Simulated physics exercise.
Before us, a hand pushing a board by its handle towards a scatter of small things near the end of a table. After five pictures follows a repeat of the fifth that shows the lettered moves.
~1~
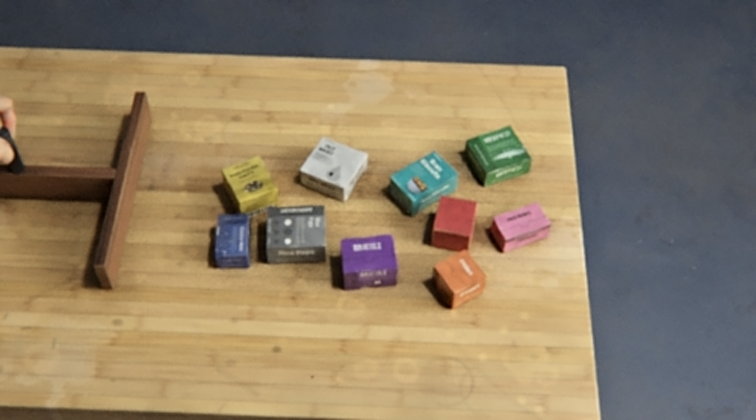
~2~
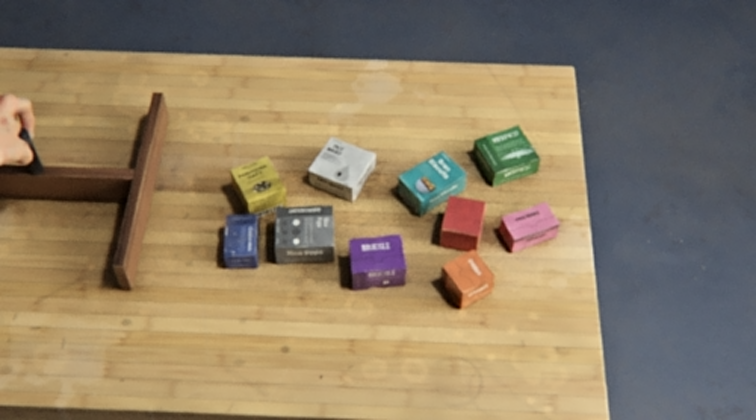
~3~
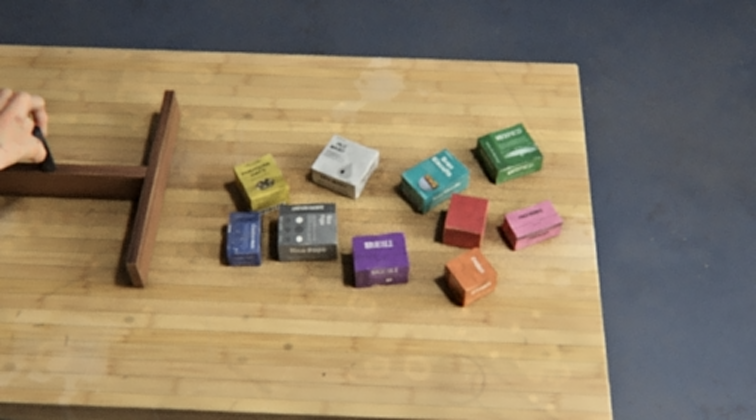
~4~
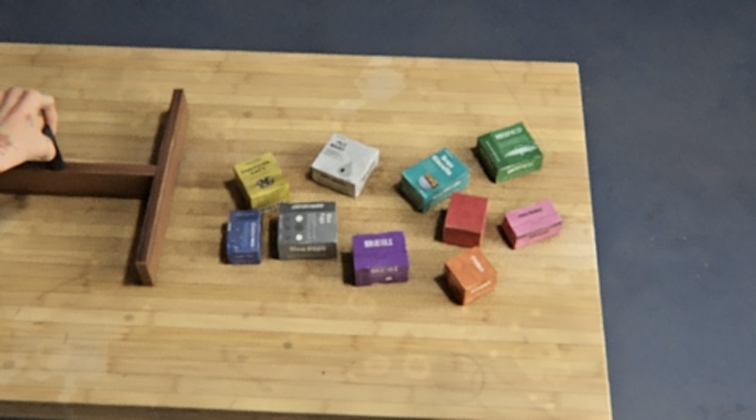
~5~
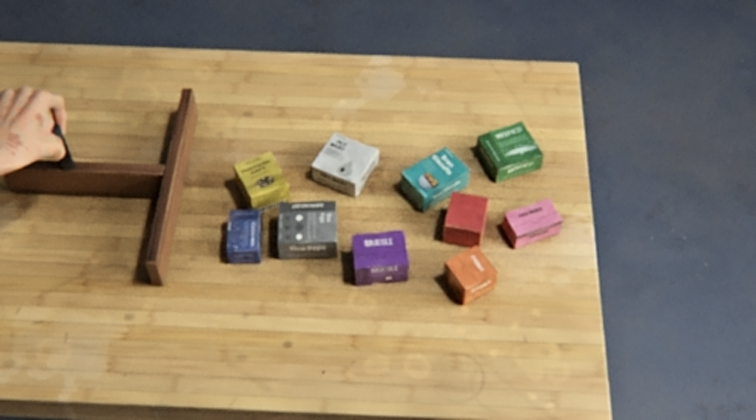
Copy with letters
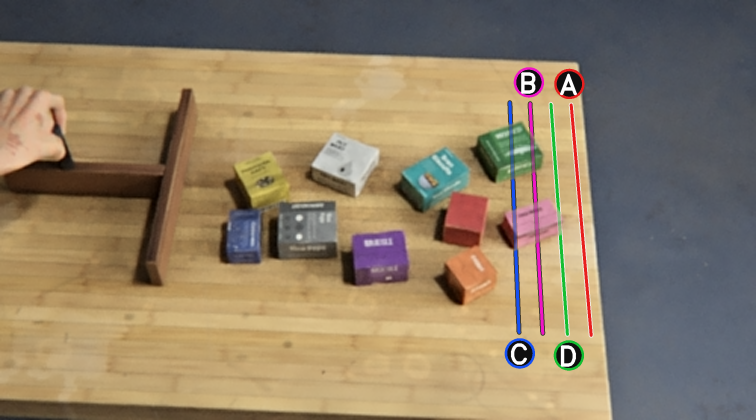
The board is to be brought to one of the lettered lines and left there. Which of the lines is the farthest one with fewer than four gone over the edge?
It should halt at C.
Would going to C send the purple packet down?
No.
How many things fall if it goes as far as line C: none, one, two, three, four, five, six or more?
By then, two.
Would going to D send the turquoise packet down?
By then, yes.
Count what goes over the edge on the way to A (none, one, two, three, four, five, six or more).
By then, six or more.
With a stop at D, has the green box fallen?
By then, yes.
On the marked copy, A at (580, 211); B at (536, 209); C at (514, 208); D at (559, 210).
Taking C. A third of the way, board (293, 174); purple packet (411, 266); white box (356, 158).
Two thirds of the way, board (415, 179); pink box (578, 229); red block (529, 221).
When it is over, board (513, 183); red block over the edge; pink box over the edge; two fallen.
As for the rest, A drops eight; B drops five; D drops five.
